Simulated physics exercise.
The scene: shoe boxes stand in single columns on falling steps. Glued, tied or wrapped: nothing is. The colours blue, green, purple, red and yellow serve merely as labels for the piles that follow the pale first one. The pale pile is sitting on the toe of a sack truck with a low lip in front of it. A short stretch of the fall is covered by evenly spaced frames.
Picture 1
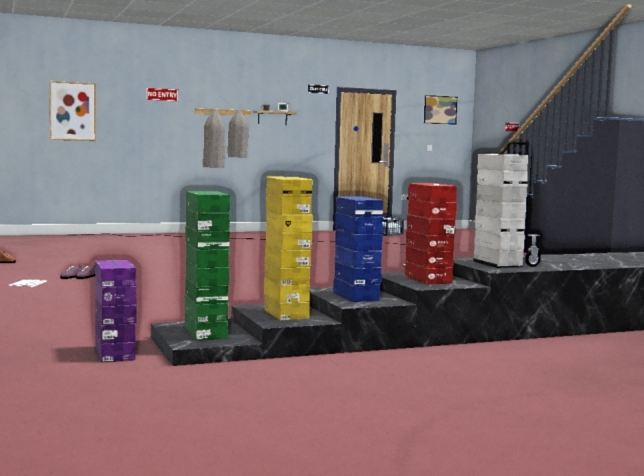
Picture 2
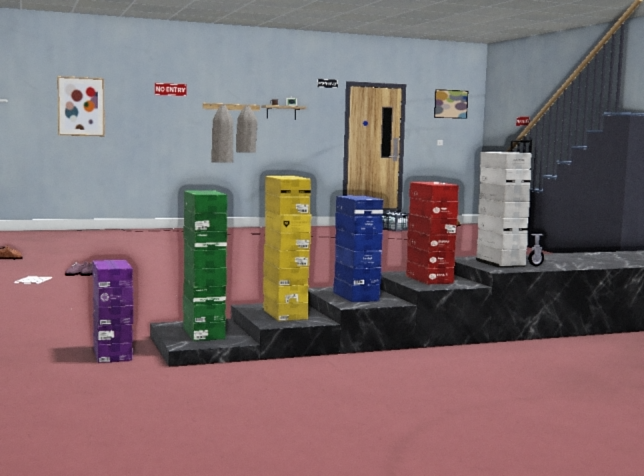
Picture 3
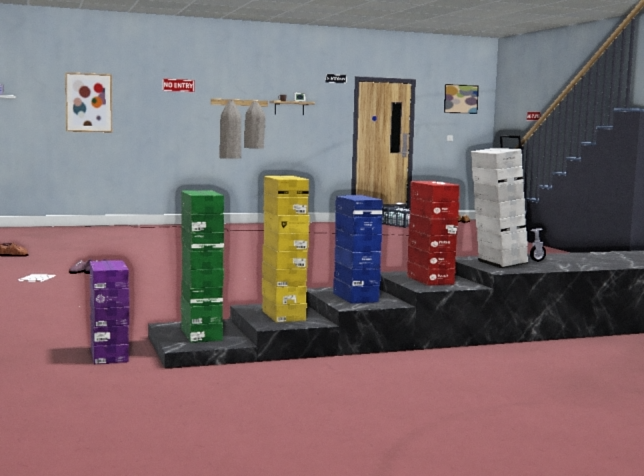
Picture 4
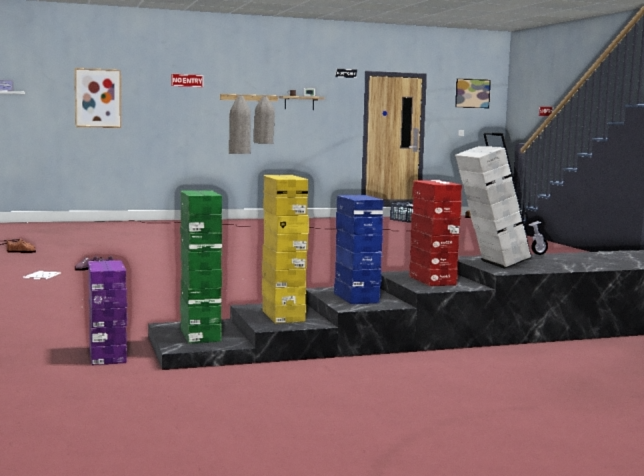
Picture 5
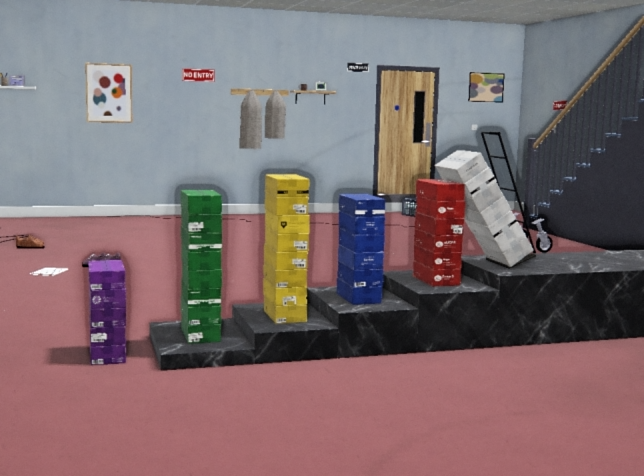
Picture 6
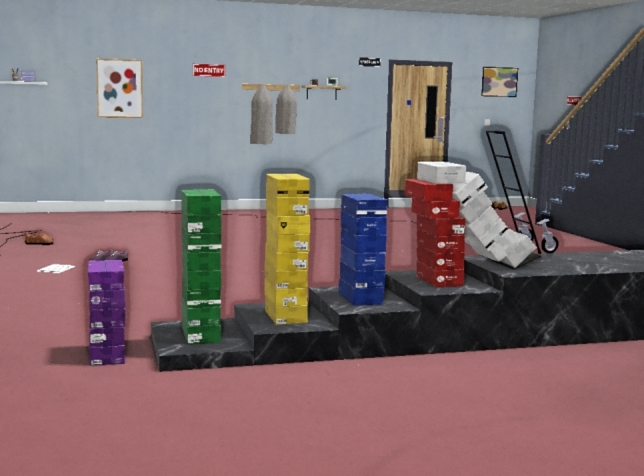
A pale stack of boxes on a sack truck stands upright at the top of dark steps, then leans left, away from the truck's frame. It tilts further toward the red stack, bends apart, and its top box slides over the red pile, nudging the upper red boxes, while the blue, yellow, green and purple stacks stay standing.
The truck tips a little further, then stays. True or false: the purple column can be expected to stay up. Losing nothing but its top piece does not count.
False.
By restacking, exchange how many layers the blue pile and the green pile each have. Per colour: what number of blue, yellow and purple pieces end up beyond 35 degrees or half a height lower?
Down at the end: Blue 7, yellow 8, purple 4.
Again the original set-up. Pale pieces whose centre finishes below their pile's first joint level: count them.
The number is 4.
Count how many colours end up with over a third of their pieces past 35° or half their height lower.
Toll: 5.
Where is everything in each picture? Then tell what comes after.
In the first frame (we follow the side turned to the camera; the camera moves round a little), truck frame level; top purple box (119, 278); top blue box (369, 209); no other piece has moved.
In the second frame, truck frame level; top purple box (115, 278).
In the third frame, truck frame rocked a little, top of the pale pile leaning a little; top purple box (111, 280); no other piece has moved.
In the fourth frame, truck frame (508, 159) rocked clearly, top of the pale pile leaning clearly; top purple box (109, 280); no other piece has moved.
In the fifth frame, truck frame (506, 158) rocked clearly, top of the pale pile leaning well over; top purple box (108, 280); no other piece has moved.
In the sixth frame, truck frame (511, 158) rocked clearly; top purple box (106, 281); top red box (439, 193) displaced about its own height; 3 stirred so far.
Soon, 6 of the pale pile down; none of the 5 purple boxes down (6 of 33 in all colours); top purple box unmoved; top red box tipped well over, some two heights lower.
A while on, 6 of the pale pile down; none of the 5 purple boxes down (21 of 33 in all colours); top purple box unmoved; top red box tipped well over, some four heights lower.
Finally, 6 of the pale pile down; 3 of the 5 purple boxes down (29 of 33 in all colours); top purple box on its side; top green box upside down.
